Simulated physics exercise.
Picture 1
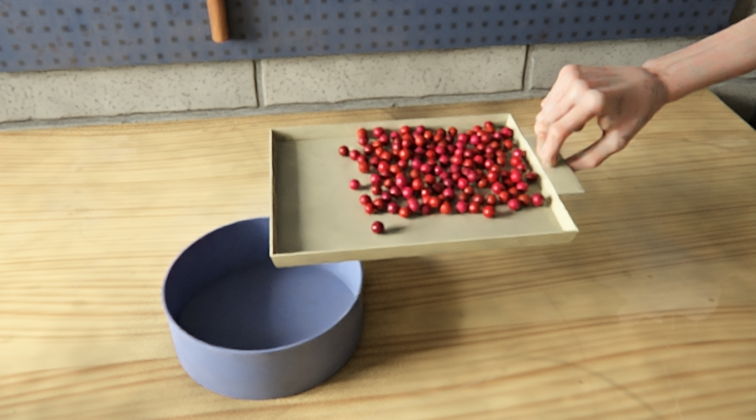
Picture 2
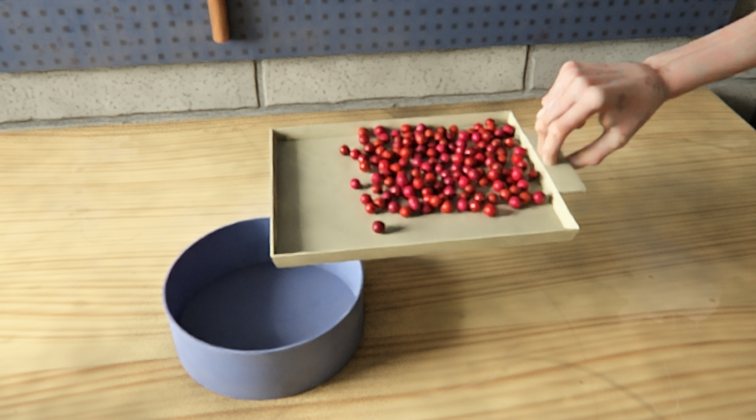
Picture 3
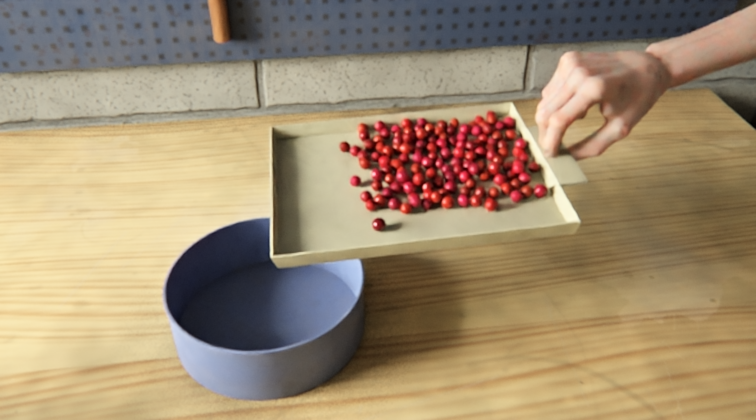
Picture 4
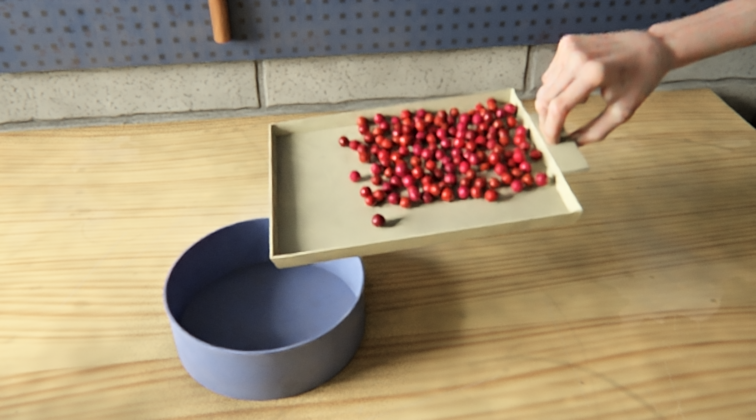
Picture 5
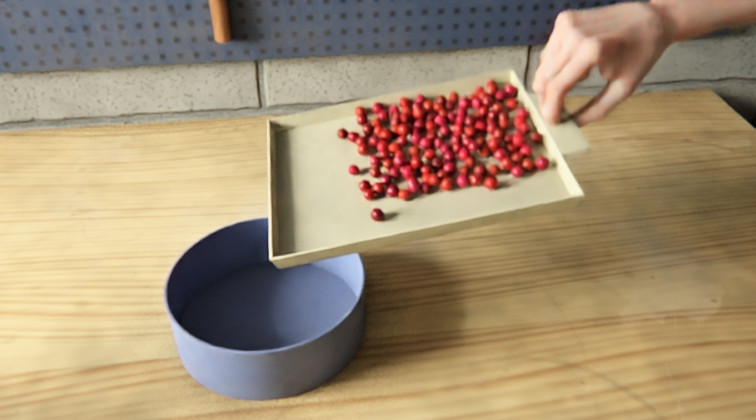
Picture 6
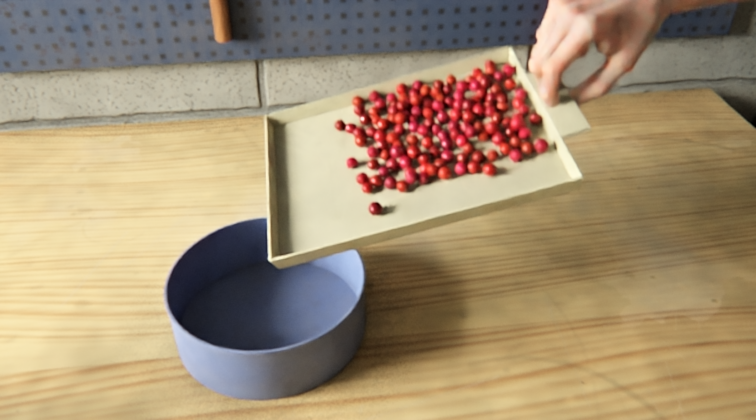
The video shows a hand holding a beige tray of red cranberries beside a blue round pot on a wooden table, then gradually raising the tray's right side so it slants down toward the left, while the berries stay clustered.
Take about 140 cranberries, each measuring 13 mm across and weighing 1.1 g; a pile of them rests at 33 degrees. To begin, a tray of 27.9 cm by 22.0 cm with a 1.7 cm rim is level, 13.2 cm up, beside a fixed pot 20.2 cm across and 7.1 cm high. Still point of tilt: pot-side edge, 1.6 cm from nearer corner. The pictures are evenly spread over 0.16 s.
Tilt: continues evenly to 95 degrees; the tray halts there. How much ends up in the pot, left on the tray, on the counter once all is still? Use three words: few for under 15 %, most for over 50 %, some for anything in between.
Pot: Most; left on the tray: Few; counter: Some.
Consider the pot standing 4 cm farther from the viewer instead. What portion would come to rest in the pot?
Expect something close to 30 per cent.
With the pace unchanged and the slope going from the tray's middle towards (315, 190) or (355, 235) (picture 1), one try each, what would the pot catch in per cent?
Approximately 45 percent, then 35 percent.
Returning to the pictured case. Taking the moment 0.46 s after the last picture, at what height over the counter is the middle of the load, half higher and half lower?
The halfway line is at about 18 cm.
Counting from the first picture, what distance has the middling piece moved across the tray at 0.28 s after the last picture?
By then it sits near 5 cm from where it began.
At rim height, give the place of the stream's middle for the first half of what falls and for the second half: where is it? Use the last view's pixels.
Near (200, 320) at first, near (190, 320) afterwards.
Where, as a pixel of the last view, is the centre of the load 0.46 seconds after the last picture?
Approximately (235, 217) in the last picture.
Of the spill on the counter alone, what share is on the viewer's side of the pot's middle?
Share: Some 90 %.
Then, 0.28 s after the last picture, tilt 56 degrees; the tray holds 100 %, the pot 0 %.
Then, 0.46 s after the last picture, tilt 82 degrees; the tray holds 85 %, the pot 0 %.
Then, 0.76 s after the last picture, tilt 95 degrees; the tray holds 0 %, the pot 60 %.
In the end, pot 60 %, tray 0 %, counter 40 %.
